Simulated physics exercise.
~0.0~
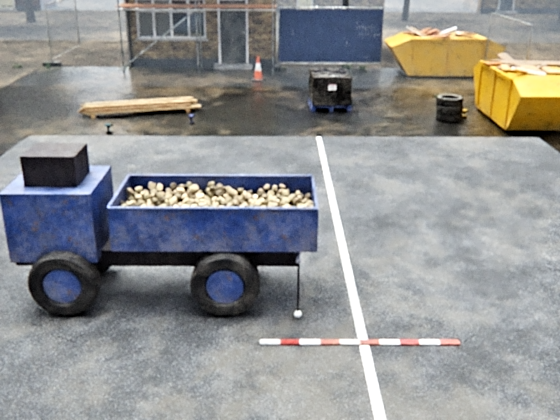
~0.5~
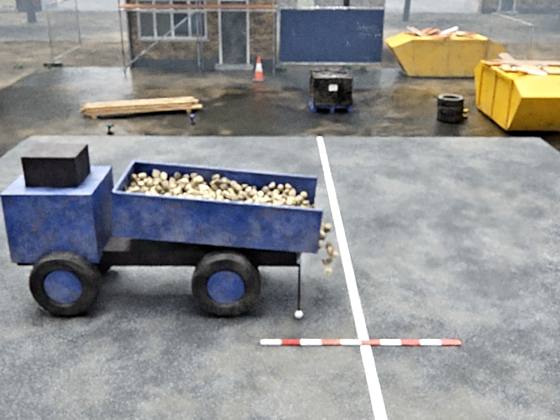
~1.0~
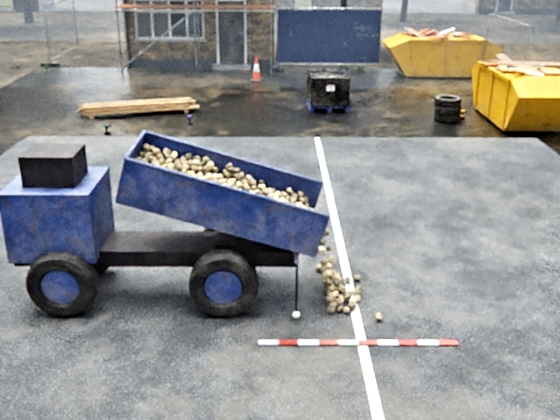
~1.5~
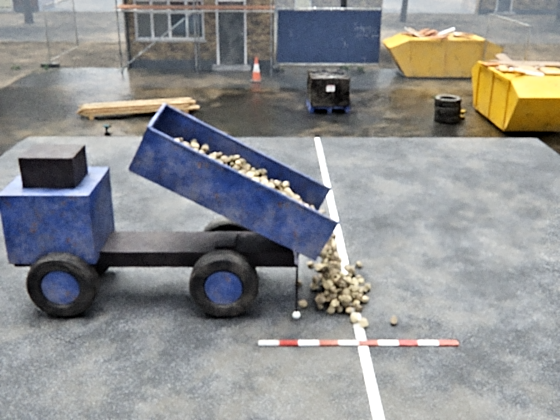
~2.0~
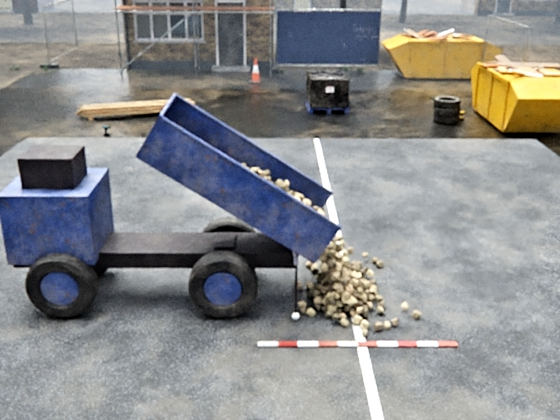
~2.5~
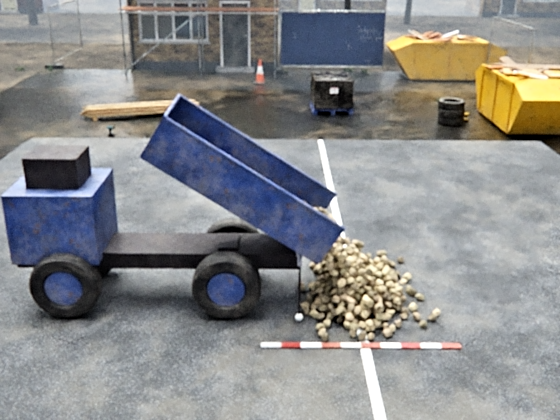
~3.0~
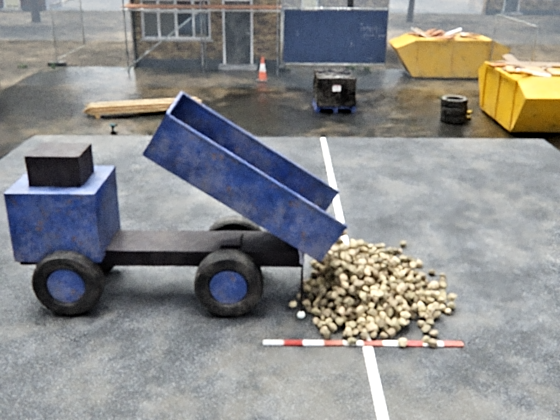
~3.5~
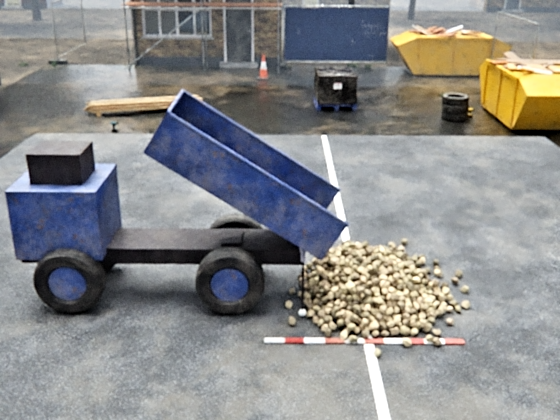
The blue truck's open bed tilted up at its left end, and pale stones spilled from its lower right end onto the grey ground, building into a wide heap across the white line, with more than half beyond it, while the emptied bed stayed raised.
